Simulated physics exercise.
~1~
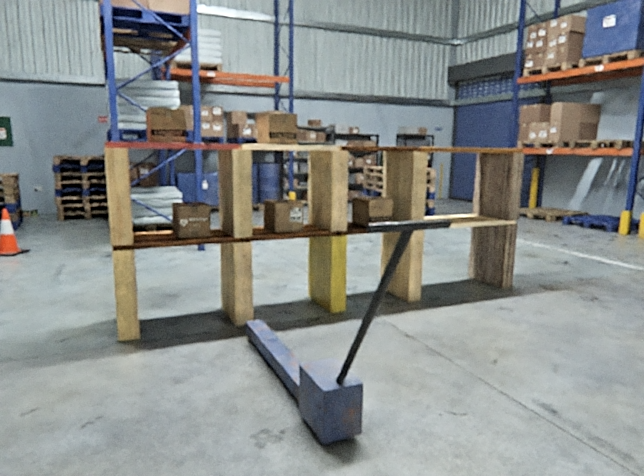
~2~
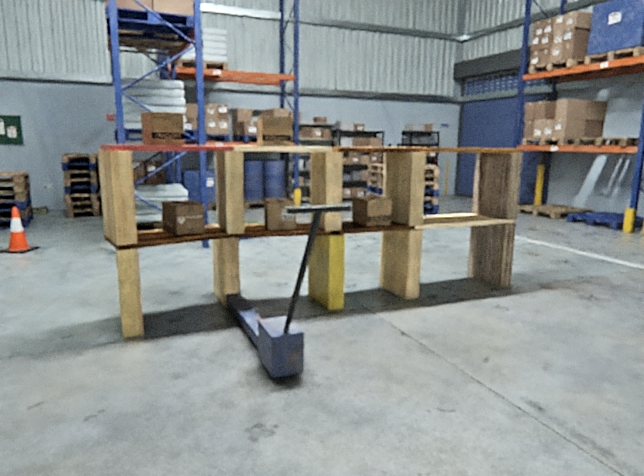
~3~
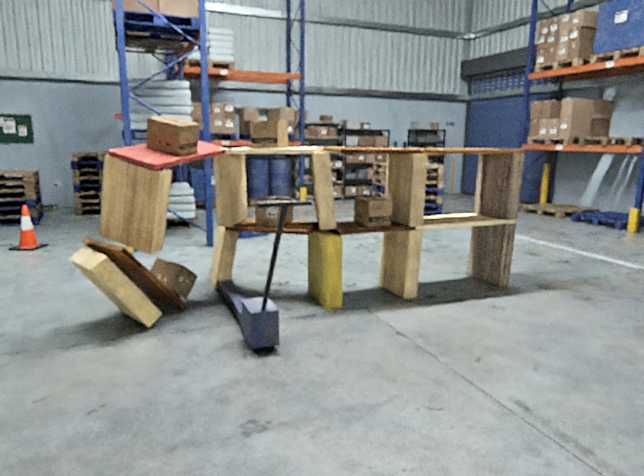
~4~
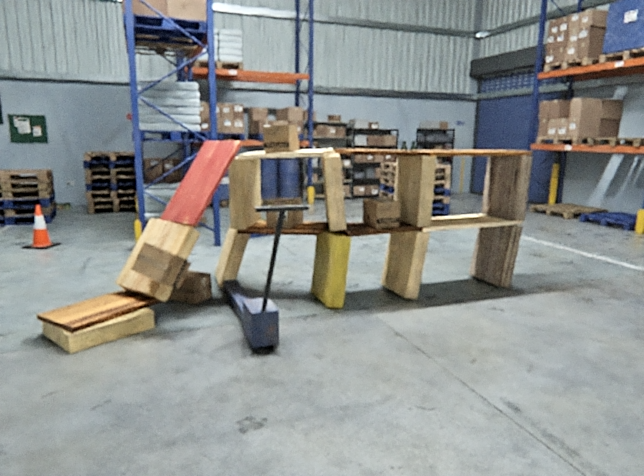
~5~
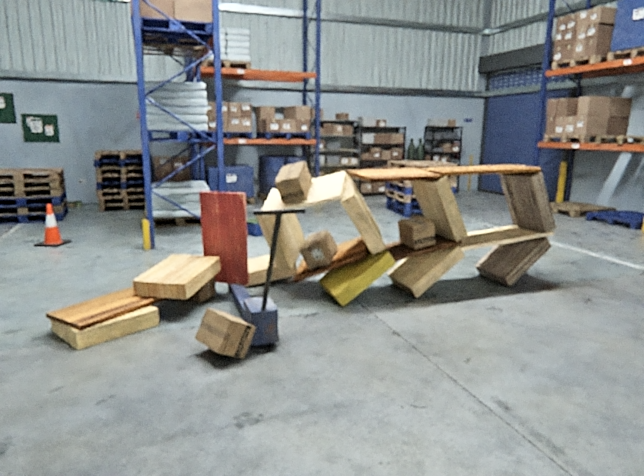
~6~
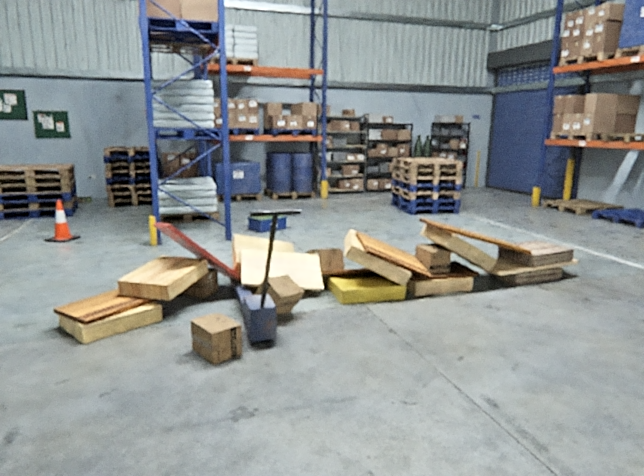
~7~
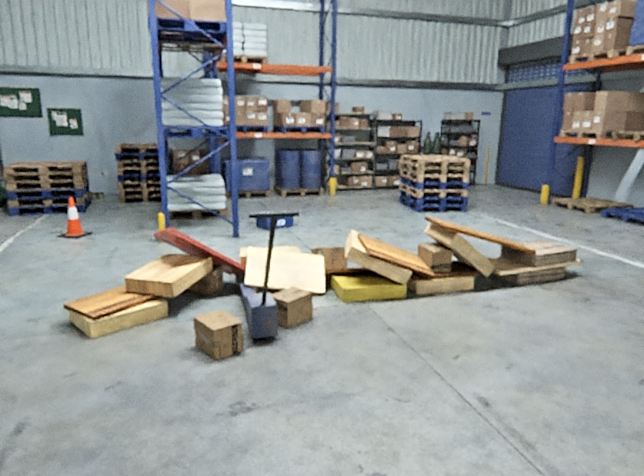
In this clip, a floor jack slides into the base of a two-tier shelf of loose boards, timber slabs and cartons in a warehouse; the left end drops first, then the rest leans and collapses, leaving everything in a low heap around the jack.
